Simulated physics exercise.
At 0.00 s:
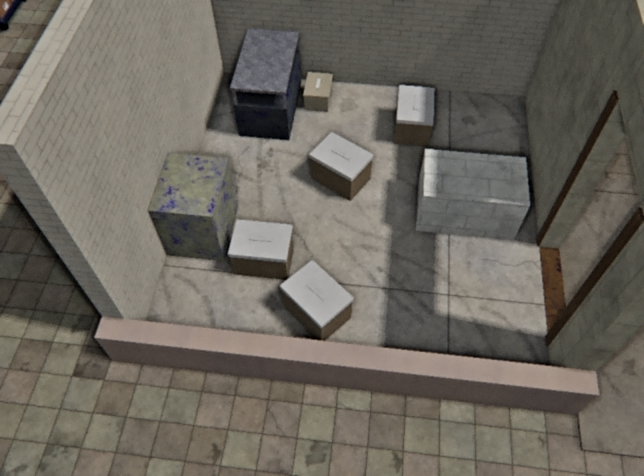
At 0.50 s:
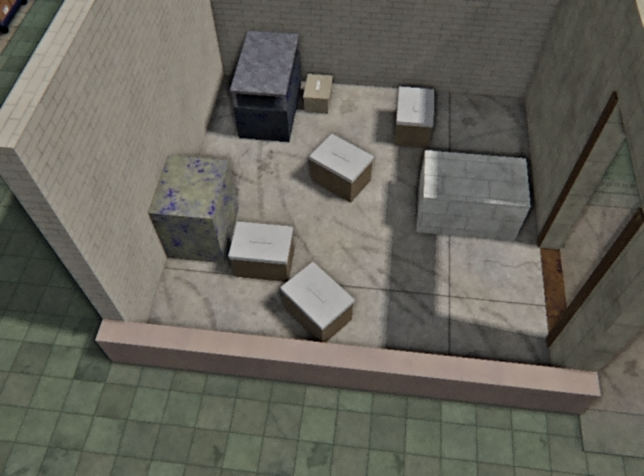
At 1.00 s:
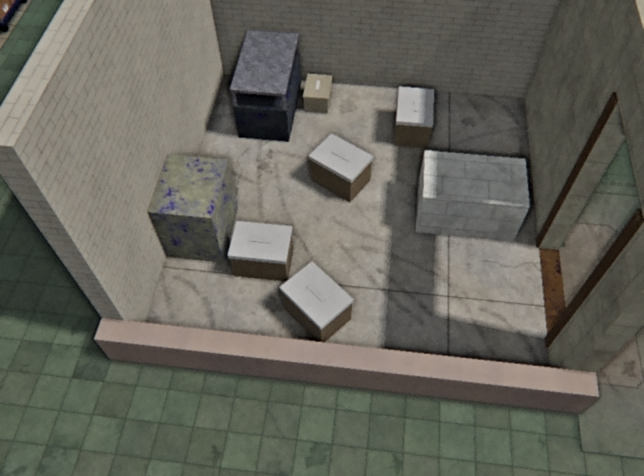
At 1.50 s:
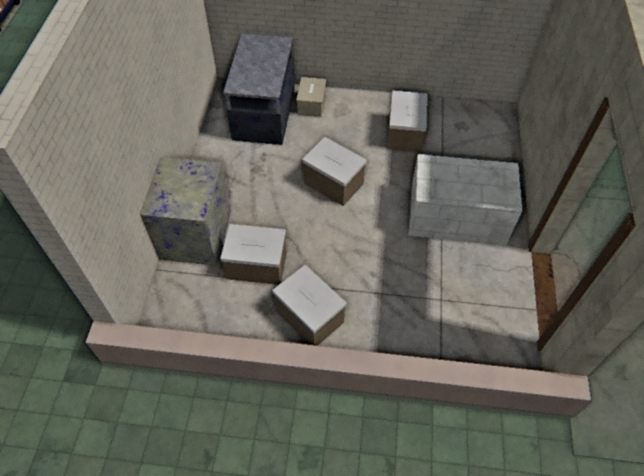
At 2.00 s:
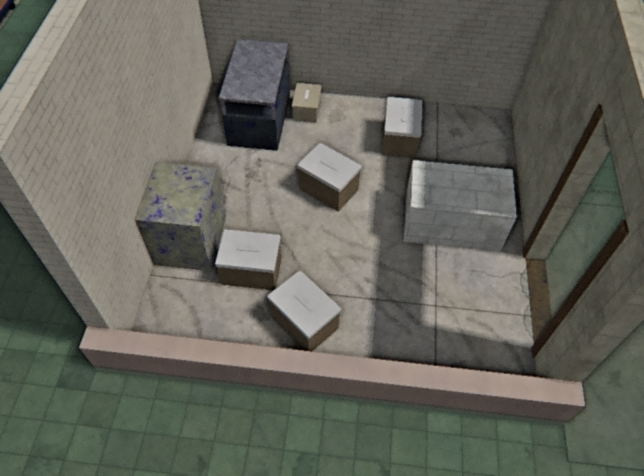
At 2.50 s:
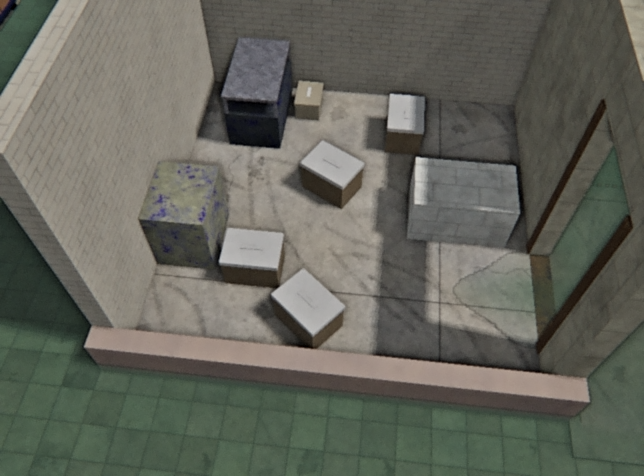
The video shows a high view of a walled room holding scattered boxes and larger blocks as the paving outside turns green, the view shifts slightly, and a small patch of water appears inside the right-hand doorway; the boxes stay put.
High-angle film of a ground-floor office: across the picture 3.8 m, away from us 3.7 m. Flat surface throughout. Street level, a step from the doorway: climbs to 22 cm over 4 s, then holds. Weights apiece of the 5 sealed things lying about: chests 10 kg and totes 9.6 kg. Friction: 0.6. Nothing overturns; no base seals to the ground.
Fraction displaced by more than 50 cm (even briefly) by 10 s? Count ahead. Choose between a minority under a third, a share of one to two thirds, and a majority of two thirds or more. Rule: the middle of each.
A share of one to two thirds.
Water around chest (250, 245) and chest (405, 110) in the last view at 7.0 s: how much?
Some 12 cm at the first, some 0 cm at the second.
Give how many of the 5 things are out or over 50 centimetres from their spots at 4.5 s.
By my tally, 0.
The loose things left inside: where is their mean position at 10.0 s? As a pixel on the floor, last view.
Centre of the remaining things: Roughly (320, 163).
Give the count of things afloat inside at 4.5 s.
I get 0.
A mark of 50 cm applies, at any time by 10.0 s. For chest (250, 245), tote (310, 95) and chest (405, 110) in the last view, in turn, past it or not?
In that order: More, less, under.
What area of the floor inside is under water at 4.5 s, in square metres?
Around 5.0 m2 of it.
After 3.5 s 0 of 5 are over 50 cm from their spots; 0 afloat.
After 4.5 s 0 of 5 are over 50 cm from their spots; 0 afloat.
After 7.0 s 1 of 5 are over 50 cm from their spots; 2 afloat.
After 10.0 s 3 of 5 are over 50 cm from their spots, and 3 have been at some point; 2 afloat.
